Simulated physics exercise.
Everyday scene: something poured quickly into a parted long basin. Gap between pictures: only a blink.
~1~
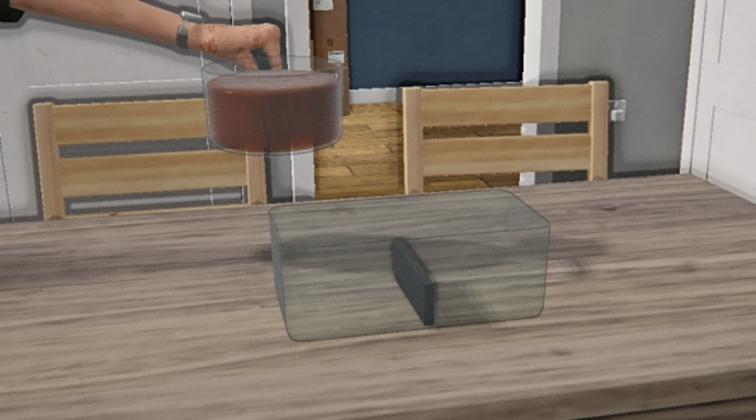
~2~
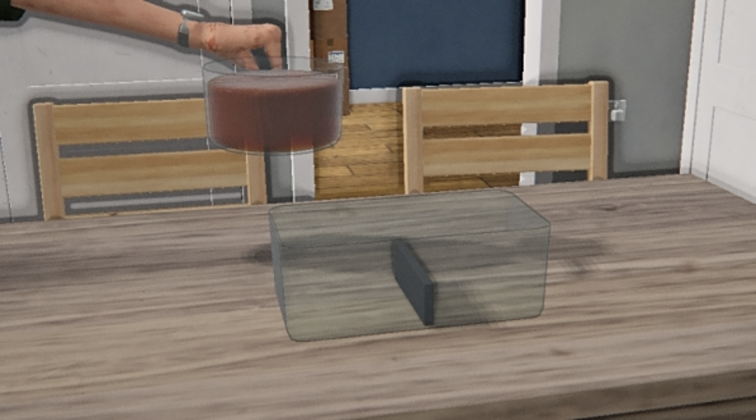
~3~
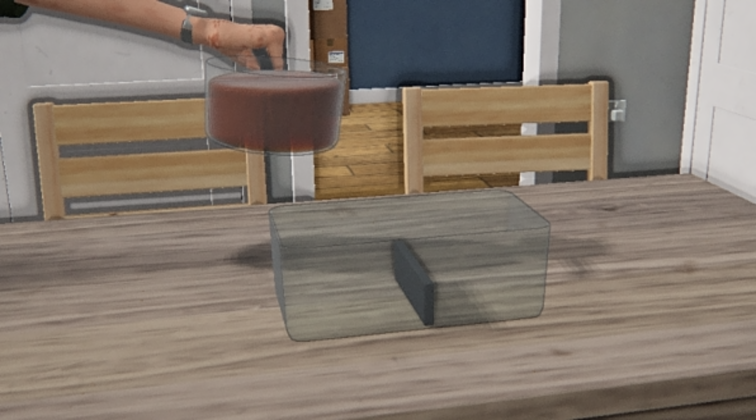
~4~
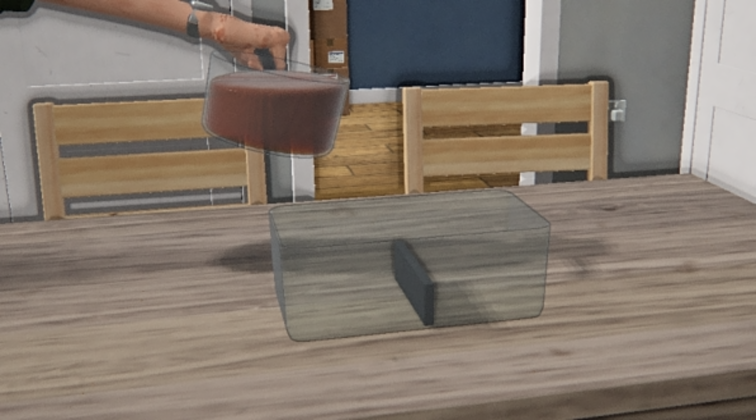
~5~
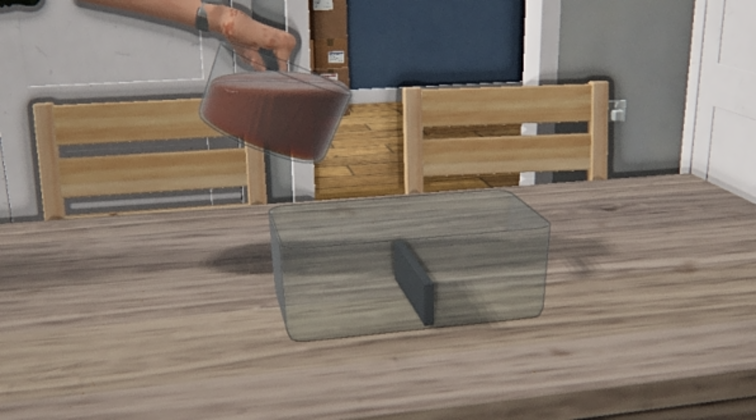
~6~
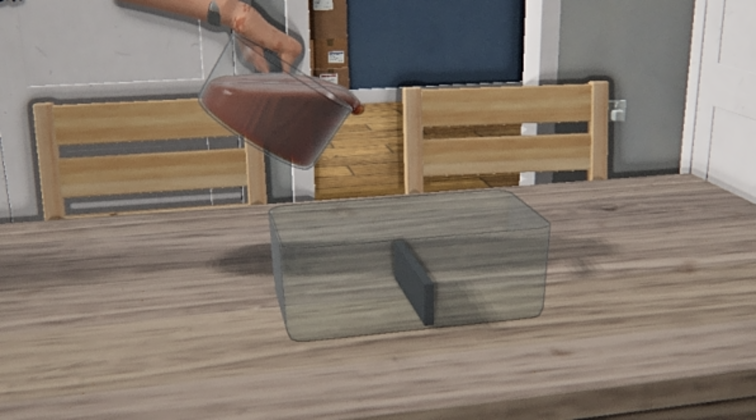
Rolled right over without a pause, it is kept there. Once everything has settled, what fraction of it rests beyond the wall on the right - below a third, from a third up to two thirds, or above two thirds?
The fraction on the right is below a third.
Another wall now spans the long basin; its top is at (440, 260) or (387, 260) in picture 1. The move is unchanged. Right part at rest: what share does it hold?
In order, near 10 and 50 in a hundred.
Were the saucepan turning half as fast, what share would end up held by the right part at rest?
Near 40 %.
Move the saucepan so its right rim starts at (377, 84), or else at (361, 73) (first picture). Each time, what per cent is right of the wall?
First try: 45 percent; second try: 35 percent.
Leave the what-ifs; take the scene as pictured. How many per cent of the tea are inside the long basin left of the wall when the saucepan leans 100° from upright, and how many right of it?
Left: Roughly 20 %; right: Roughly 15 %.
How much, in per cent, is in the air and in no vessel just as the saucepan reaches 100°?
Near 40 %.
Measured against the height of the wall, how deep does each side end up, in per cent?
Left: About 60; right: About 20.
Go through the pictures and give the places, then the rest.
In the first picture, tilt 0°; pouring edge (341, 65); surface from (206, 83) to (338, 77); the long basin's rim runs from (275, 228) to (529, 208); the wall's top is at (413, 263).
In the second picture, tilt 2°; pouring edge (342, 67); surface from (206, 83) to (339, 78).
In the third picture, tilt 6°; pouring edge (344, 72); surface from (208, 81) to (340, 79).
In the fourth picture, tilt 13°; pouring edge (347, 81); surface from (210, 82) to (343, 81).
In the fifth picture, tilt 23°; pouring edge (349, 94); surface from (208, 84) to (349, 86); 1 per cent is over the edge.
In the sixth picture, tilt 35°; pouring edge (349, 108); surface from (205, 84) to (348, 99); 5 per cent is over the edge.
A moment on, the saucepan is tipped right over and 25 per cent is still to pour, 22 is left of the wall and 14 right of it.
Next, the saucepan is tipped right over and 3 per cent is still to pour, 64 is left of the wall and 18 right of it.
Then the saucepan is tipped right over and 0 per cent is still to pour, 70 is left of the wall and 21 right of it.
Later the saucepan is tipped right over and 0 per cent is still to pour, 71 is left of the wall and 21 right of it.
Finally, 70 per cent lies left of the wall, 22 right of it and 8 outside.
